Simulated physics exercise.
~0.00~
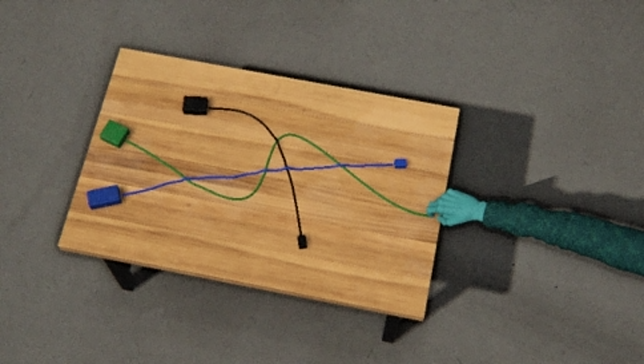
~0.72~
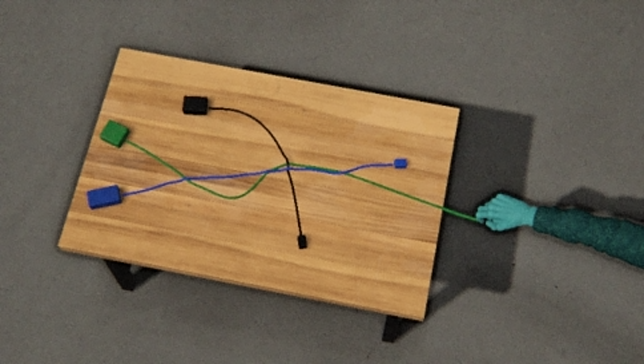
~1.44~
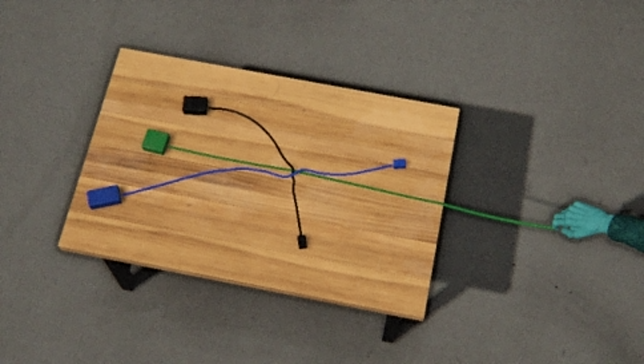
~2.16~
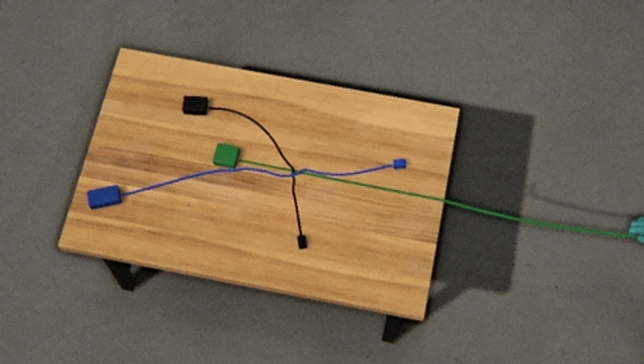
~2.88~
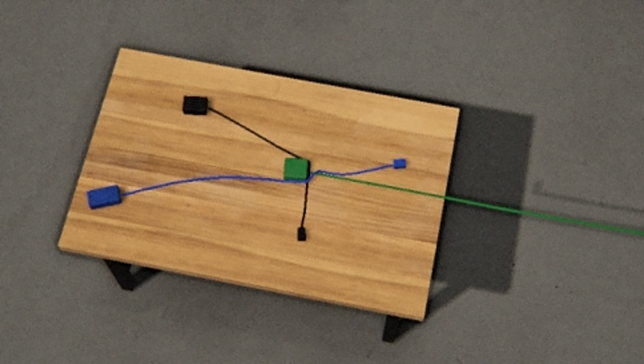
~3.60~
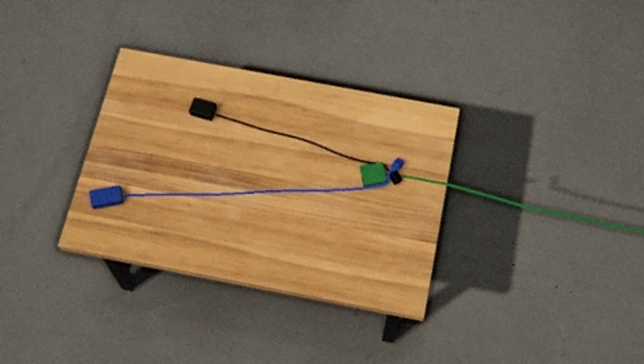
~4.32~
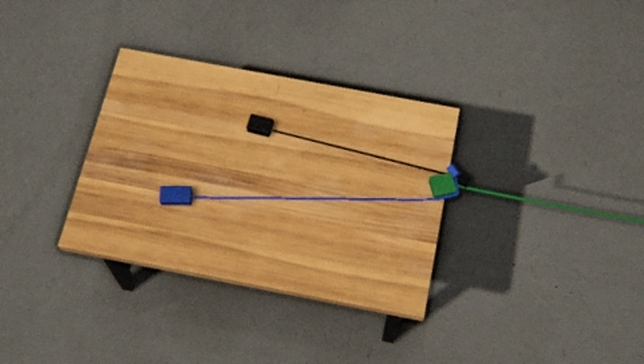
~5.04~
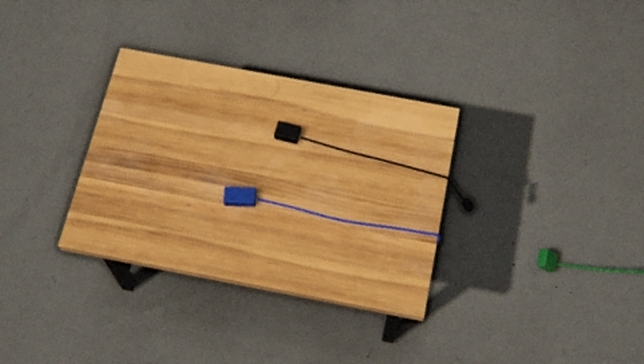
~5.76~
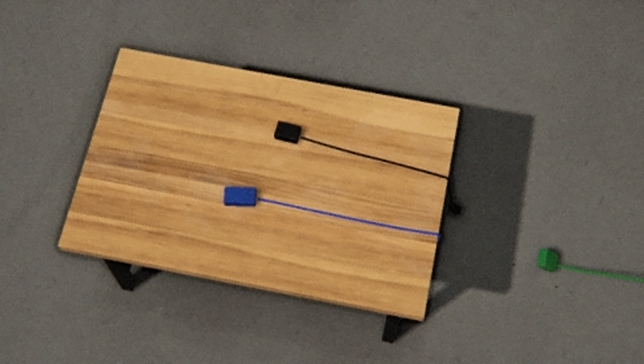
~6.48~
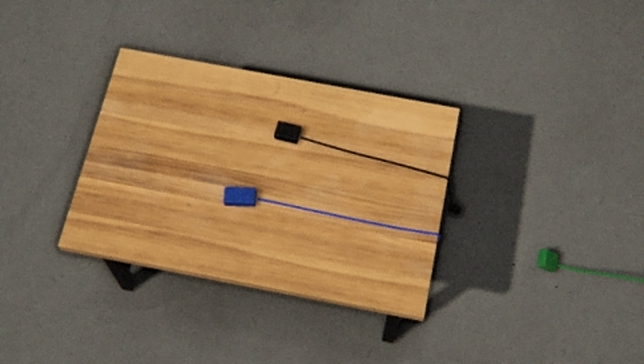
Teal-gloved hand pulling a green lead rightward off a wooden table, its charger dragging the black and blue leads partly over the edge.
